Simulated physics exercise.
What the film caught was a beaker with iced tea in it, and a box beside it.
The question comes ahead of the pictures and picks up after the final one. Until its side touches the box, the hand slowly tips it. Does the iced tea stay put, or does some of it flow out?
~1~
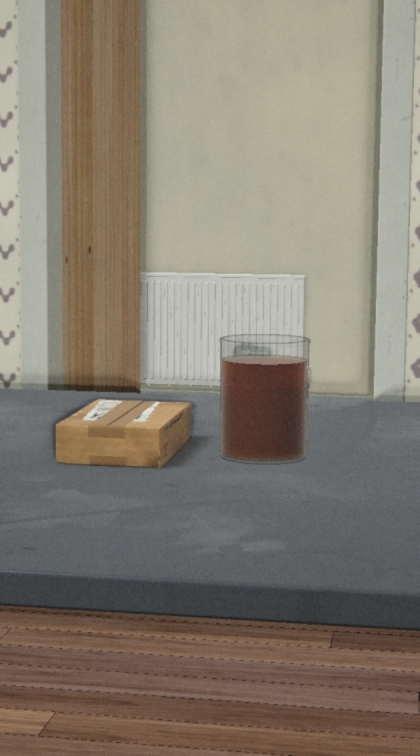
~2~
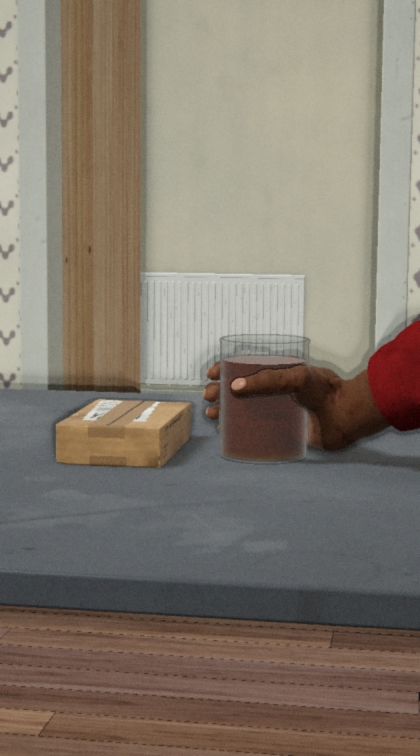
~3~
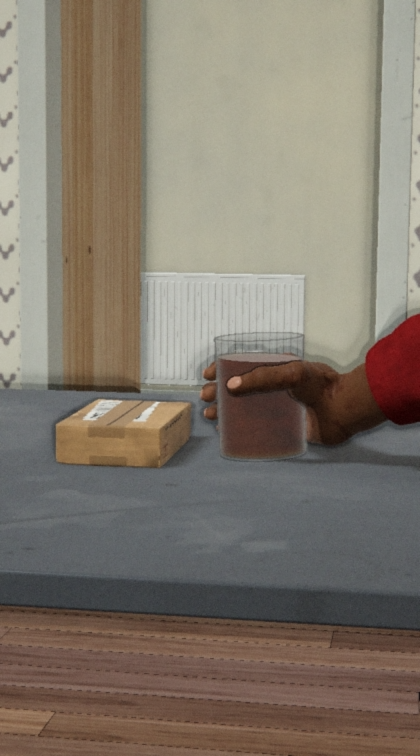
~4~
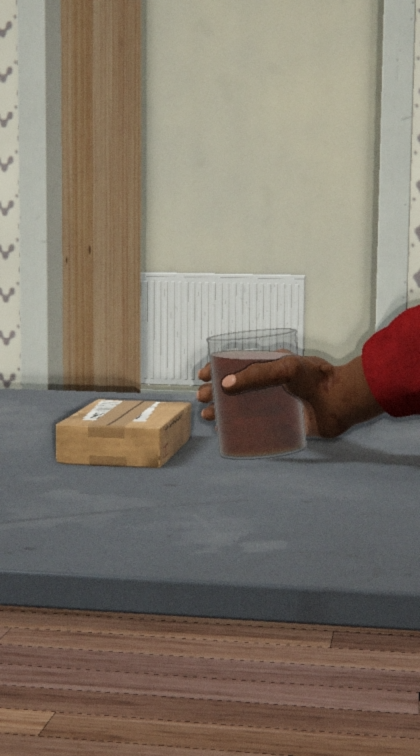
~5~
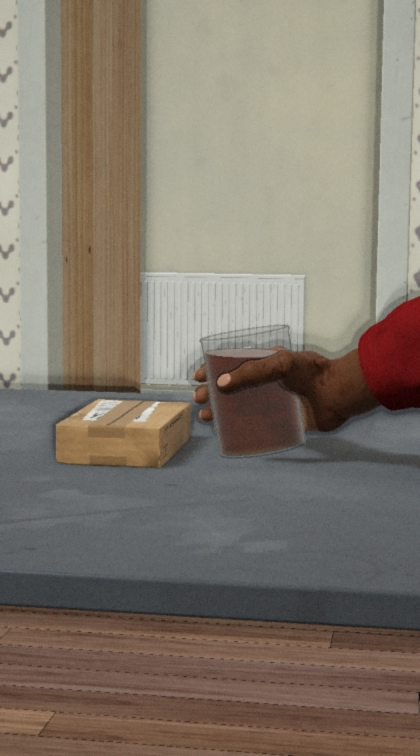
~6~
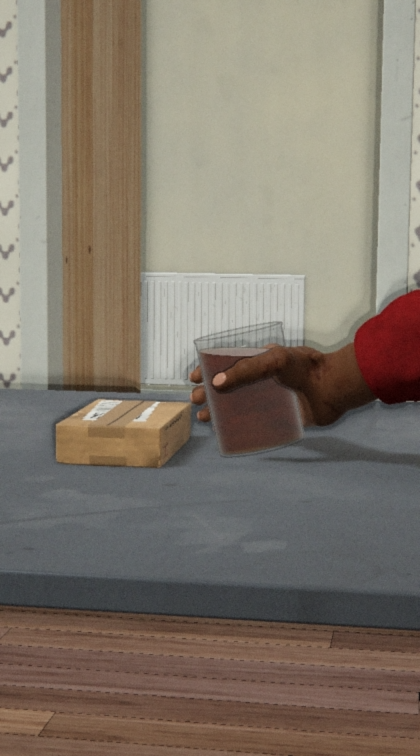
It sheds some liquid.
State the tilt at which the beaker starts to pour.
Around 30 degrees, I'd say.
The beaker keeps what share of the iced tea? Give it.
Roughly 75 %.
A moment on, the beaker leans by about 30°; all is still inside.
Further on, the beaker leans by about 40°; a puddle lies under it; nearly all of the iced tea is inside.
When it is over, the beaker leans by about 50°, against the box; a puddle lies under it; about three quarters of the iced tea is inside.
